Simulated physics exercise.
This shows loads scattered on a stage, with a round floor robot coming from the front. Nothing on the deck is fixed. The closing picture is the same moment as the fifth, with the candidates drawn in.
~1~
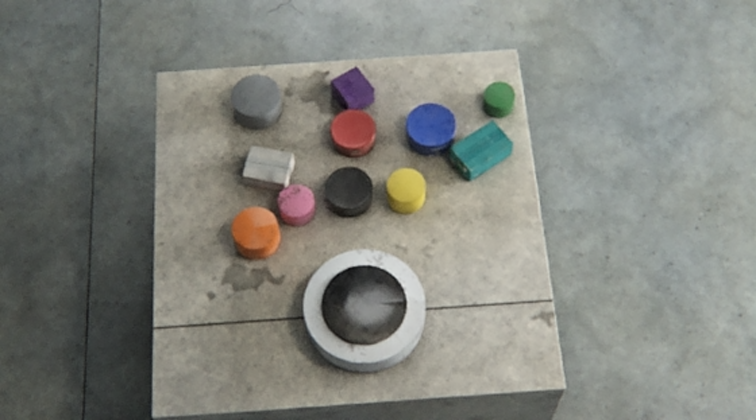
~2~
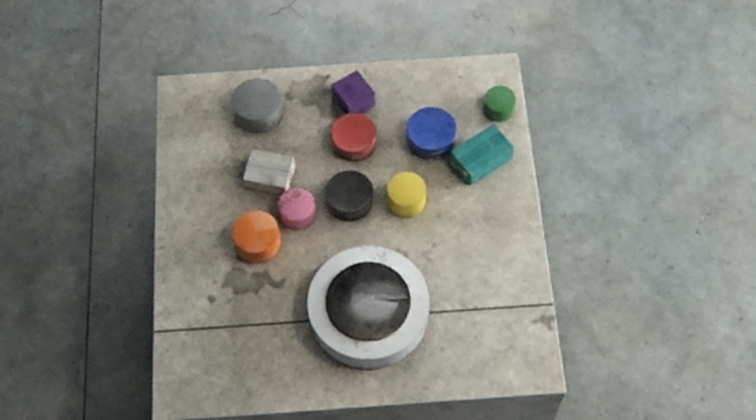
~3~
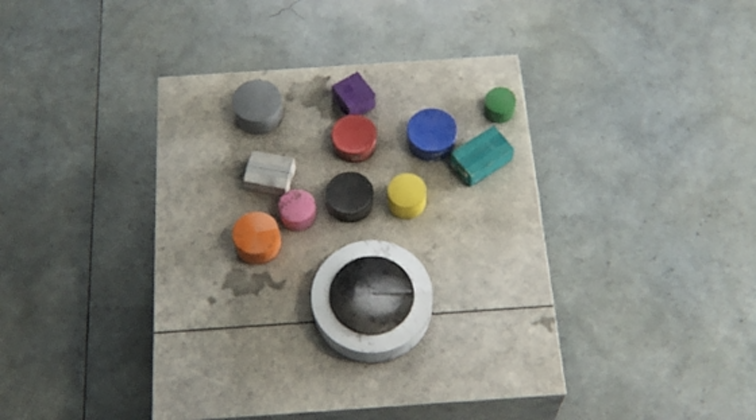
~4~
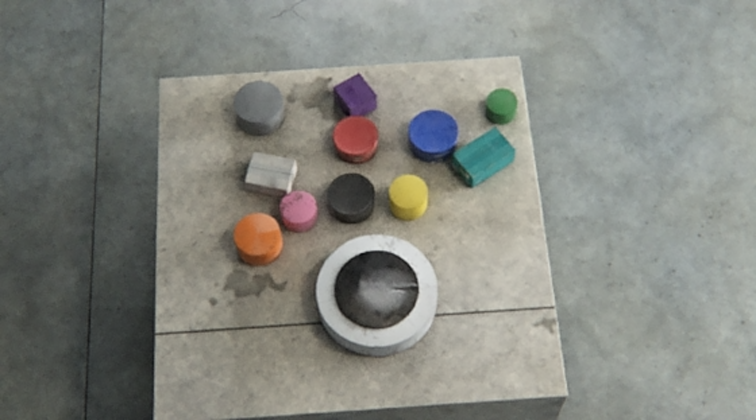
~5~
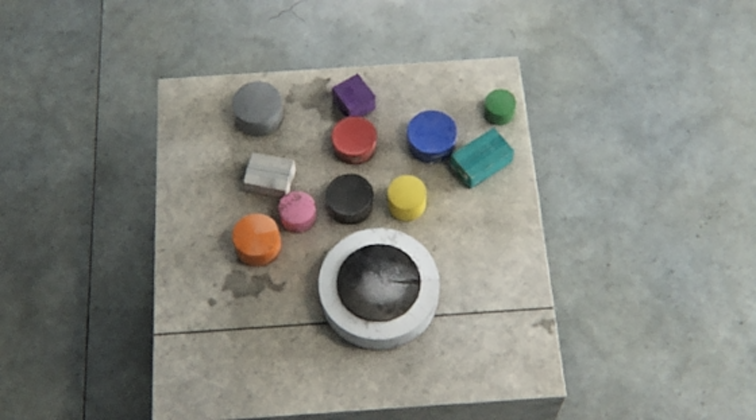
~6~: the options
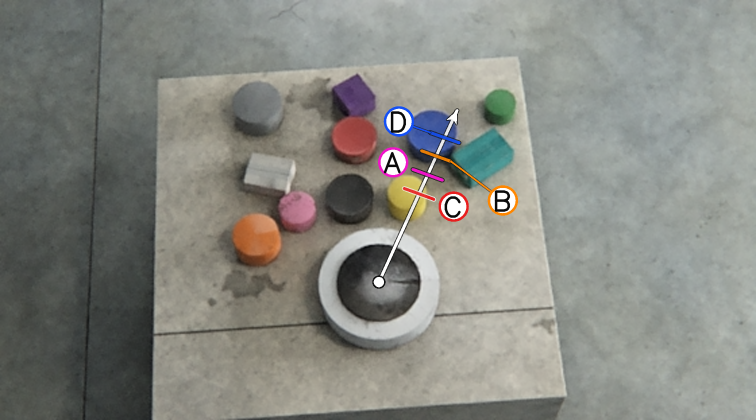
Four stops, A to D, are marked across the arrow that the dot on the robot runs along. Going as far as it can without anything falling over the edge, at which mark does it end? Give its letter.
No farther than D.
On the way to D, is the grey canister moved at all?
No.
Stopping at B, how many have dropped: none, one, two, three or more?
By then, none.
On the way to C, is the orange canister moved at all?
No.
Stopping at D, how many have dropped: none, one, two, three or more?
In all, none.
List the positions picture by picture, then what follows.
Orange canister (256, 233); grey canister (257, 102); yellow canister (406, 191), in the first picture.
Robot (368, 307); purple crate (354, 95), in the second picture.
Robot (372, 301); pink canister (298, 211), in the third picture.
Robot (377, 295); red pail (356, 141), in the fourth picture.
Robot (379, 288); green canister (500, 108); black pail (350, 199); orange canister (257, 240), in the fifth picture.
On the marked copy, A at (428, 175); B at (437, 156); C at (419, 194); D at (445, 137); the arrow from (379, 282) to (457, 110); the white dot at (379, 282).
Following D. Soon after the start, robot (404, 235); blue pail (433, 134); yellow canister (416, 168).
Later, robot (427, 182); turquoise parcel (496, 142); blue pail (444, 91).
In the end, robot (444, 145); turquoise parcel (524, 129); blue pail (447, 79); nothing has fallen.
As for the rest, A is safe but short; B is safe but short; C is safe but short.
